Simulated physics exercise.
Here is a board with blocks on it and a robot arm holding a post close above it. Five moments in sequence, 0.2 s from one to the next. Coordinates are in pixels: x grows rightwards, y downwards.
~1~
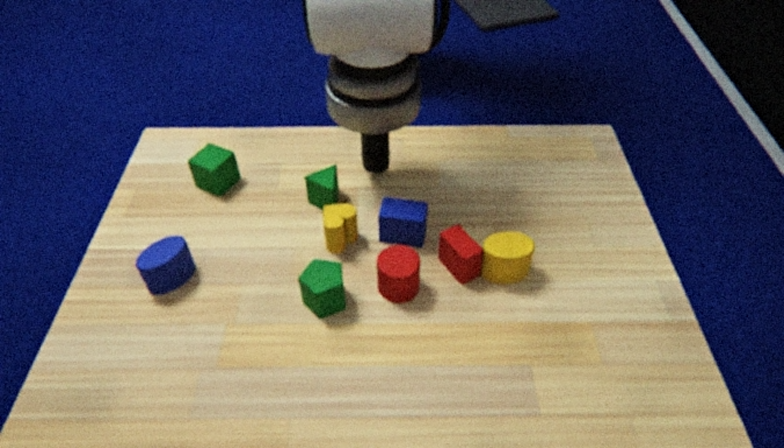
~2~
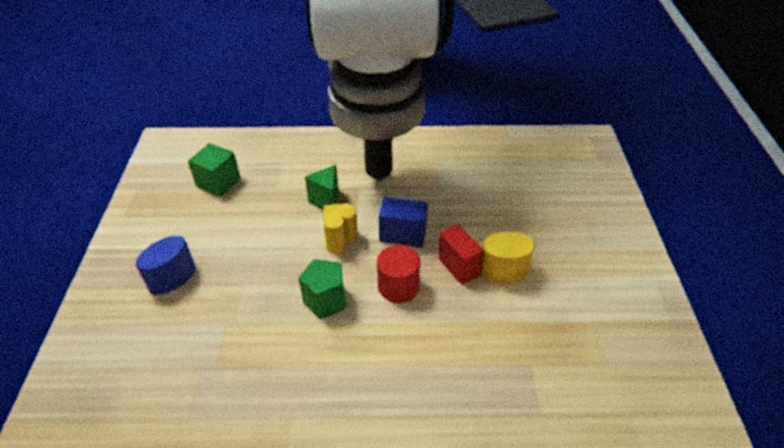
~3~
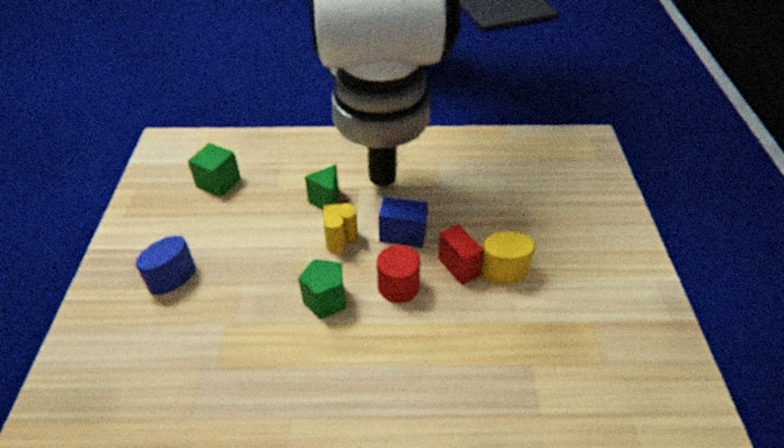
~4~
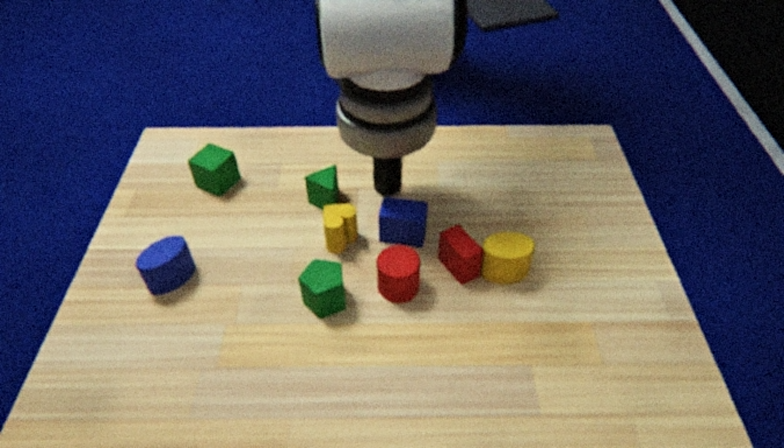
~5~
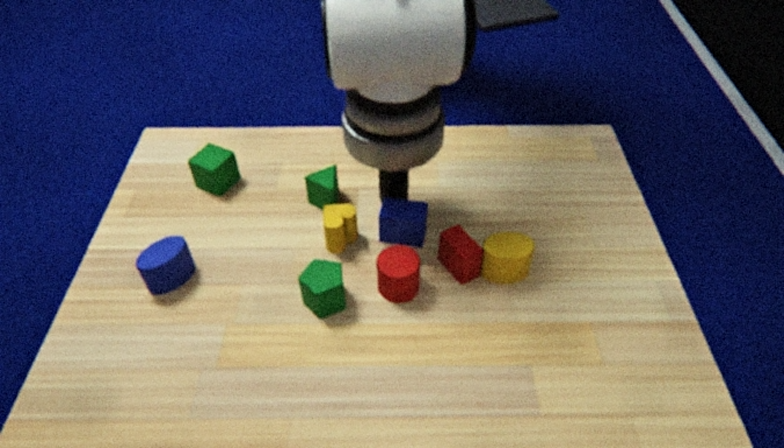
The robot arm moves its black post slightly toward the blue block among still blocks.
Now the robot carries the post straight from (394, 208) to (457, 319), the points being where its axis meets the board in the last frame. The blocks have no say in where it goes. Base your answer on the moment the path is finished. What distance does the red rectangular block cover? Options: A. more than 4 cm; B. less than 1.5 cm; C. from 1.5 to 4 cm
Option B.
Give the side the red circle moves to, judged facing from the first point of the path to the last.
To the right.
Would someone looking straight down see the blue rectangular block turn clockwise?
Yes, that is what happens.
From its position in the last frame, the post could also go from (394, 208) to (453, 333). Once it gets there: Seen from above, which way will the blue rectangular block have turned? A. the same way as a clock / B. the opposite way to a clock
Letter A.
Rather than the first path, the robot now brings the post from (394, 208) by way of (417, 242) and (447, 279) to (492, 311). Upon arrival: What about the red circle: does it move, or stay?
Shifted.
The first path, step by step. One third of the way, post at (413, 232); red circle at (398, 265); blue rectangular block at (413, 239).
Two thirds of the way, post at (434, 269); red circle at (389, 295); blue rectangular block at (423, 278), turned 35° clockwise.
At the end, post at (458, 309); red circle at (384, 301); blue rectangular block at (423, 293), turned 55° clockwise; red rectangular block still.
